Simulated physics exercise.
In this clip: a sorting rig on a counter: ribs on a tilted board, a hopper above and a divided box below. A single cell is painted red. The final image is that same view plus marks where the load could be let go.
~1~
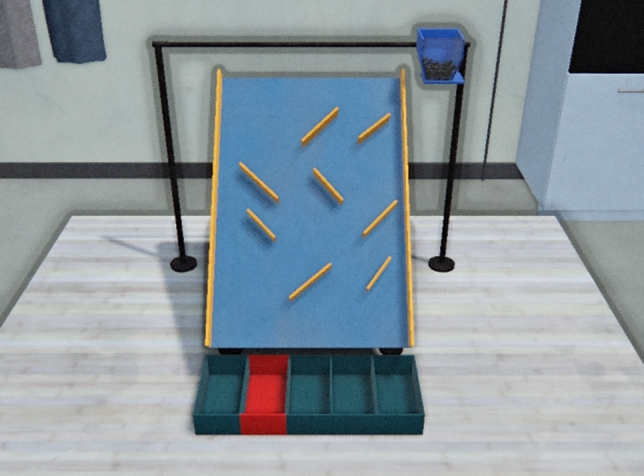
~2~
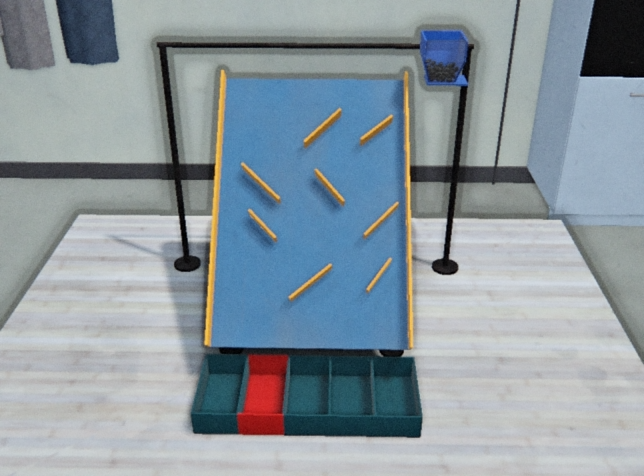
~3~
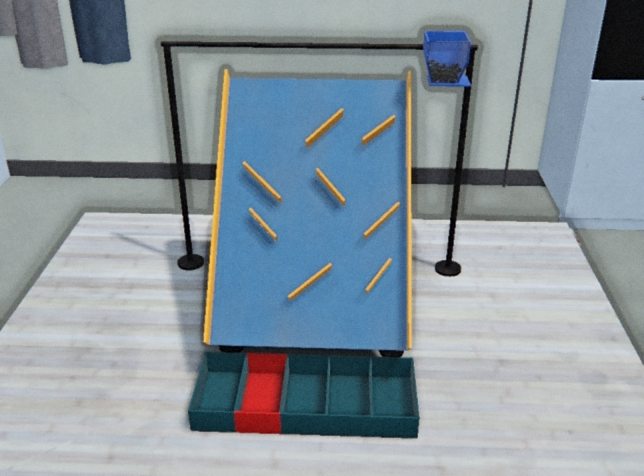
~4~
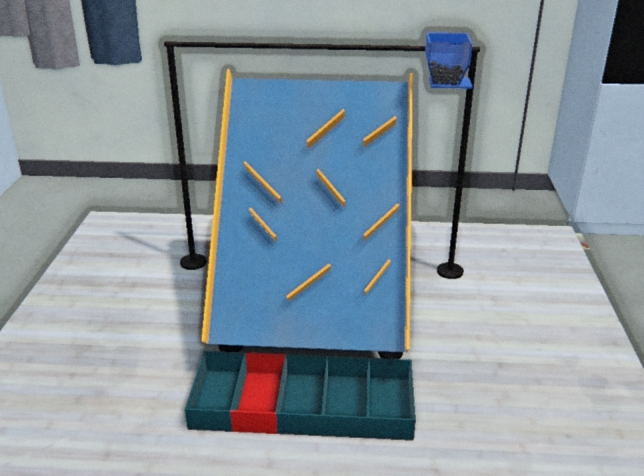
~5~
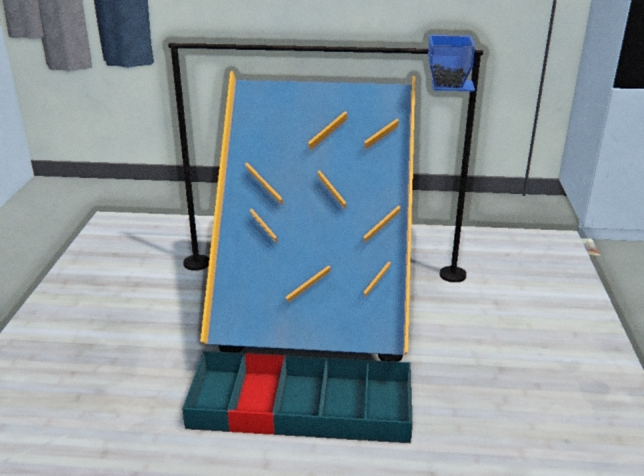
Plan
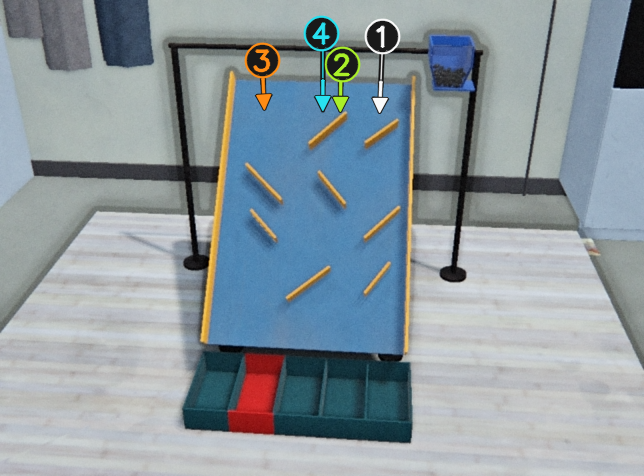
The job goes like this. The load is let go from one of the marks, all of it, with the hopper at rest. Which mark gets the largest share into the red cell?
Mark 4 does it best.
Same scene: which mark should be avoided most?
That would be 1.
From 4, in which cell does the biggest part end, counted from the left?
It is the second one.
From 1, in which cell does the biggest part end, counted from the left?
The fourth from the left.
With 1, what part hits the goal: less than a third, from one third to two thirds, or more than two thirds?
Mark 1 gives less than a third.
On the marked copy, mark 1 meets the board at (379, 107); mark 2 meets the board at (340, 106); mark 3 meets the board at (264, 104); mark 4 meets the board at (322, 105).
If 1 is chosen, a stray few in the red cell, nearly all in other cells.
If 2 is chosen, about half in the red cell, about half in other cells.
If 3 is chosen, about half in the red cell, about half in other cells.
If 4 is chosen, about two thirds in the red cell, about a third in other cells.
